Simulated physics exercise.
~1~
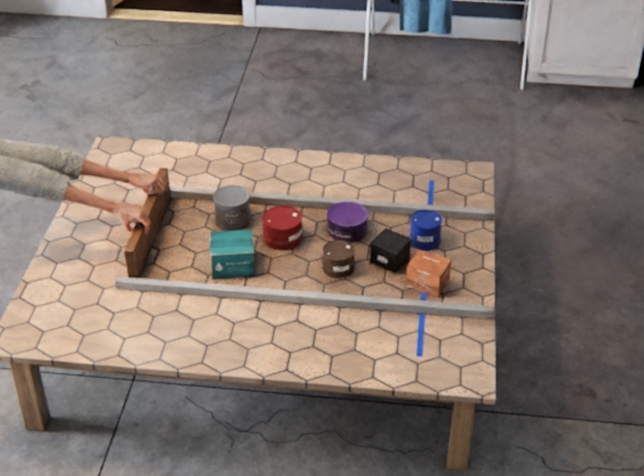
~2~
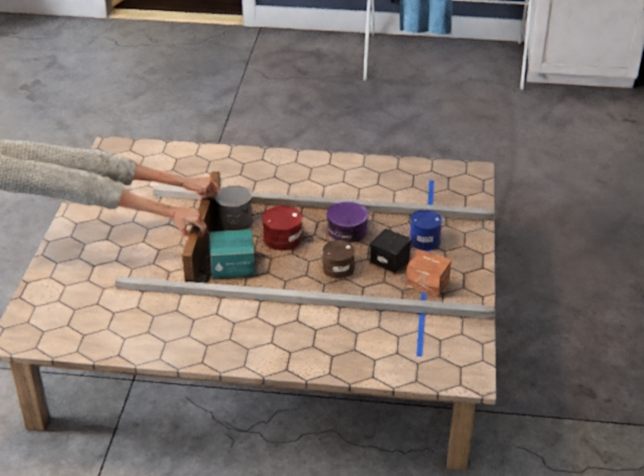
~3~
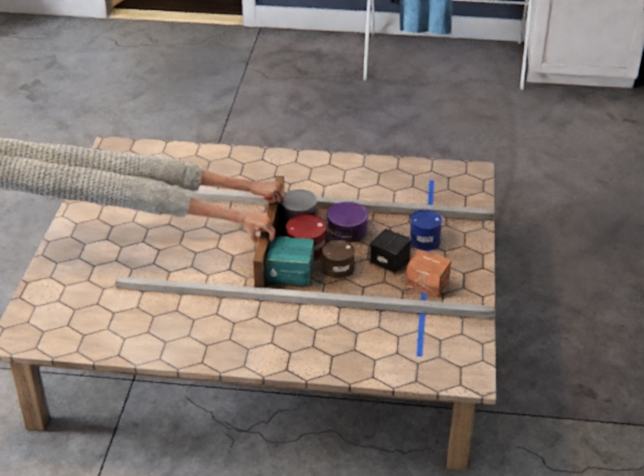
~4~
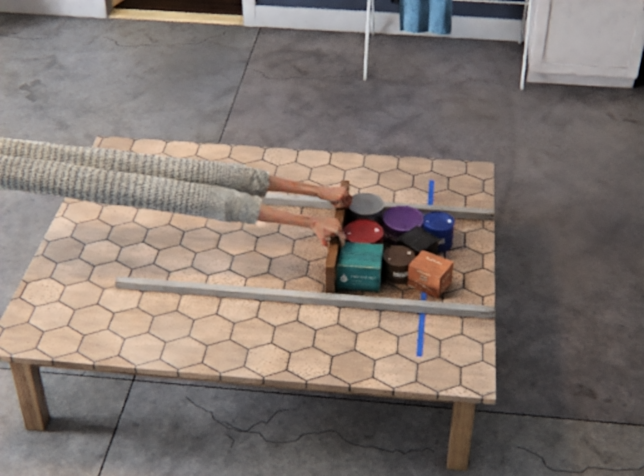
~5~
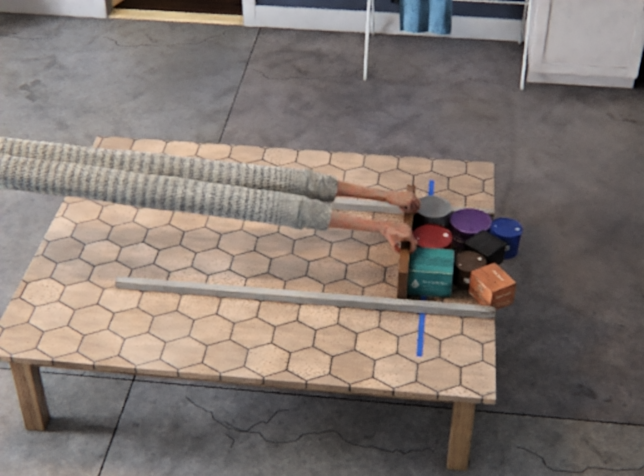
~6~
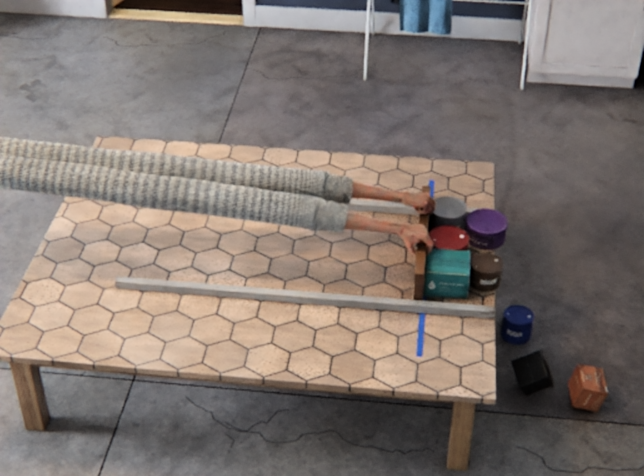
At first, a person's hands hold an upright wooden plank at the left of a scatter of colourful boxes and round containers, lying between two rails on a tiled table. The hands push the plank right until it nears the grey container and turquoise box. It then shoves these and the red container along, bunching them against the others. Soon the whole cluster slides past the table's right edge. As the plank reaches the blue tape, the orange box, black box and blue container drop to the floor, while the remaining five items stay crowded at the edge.
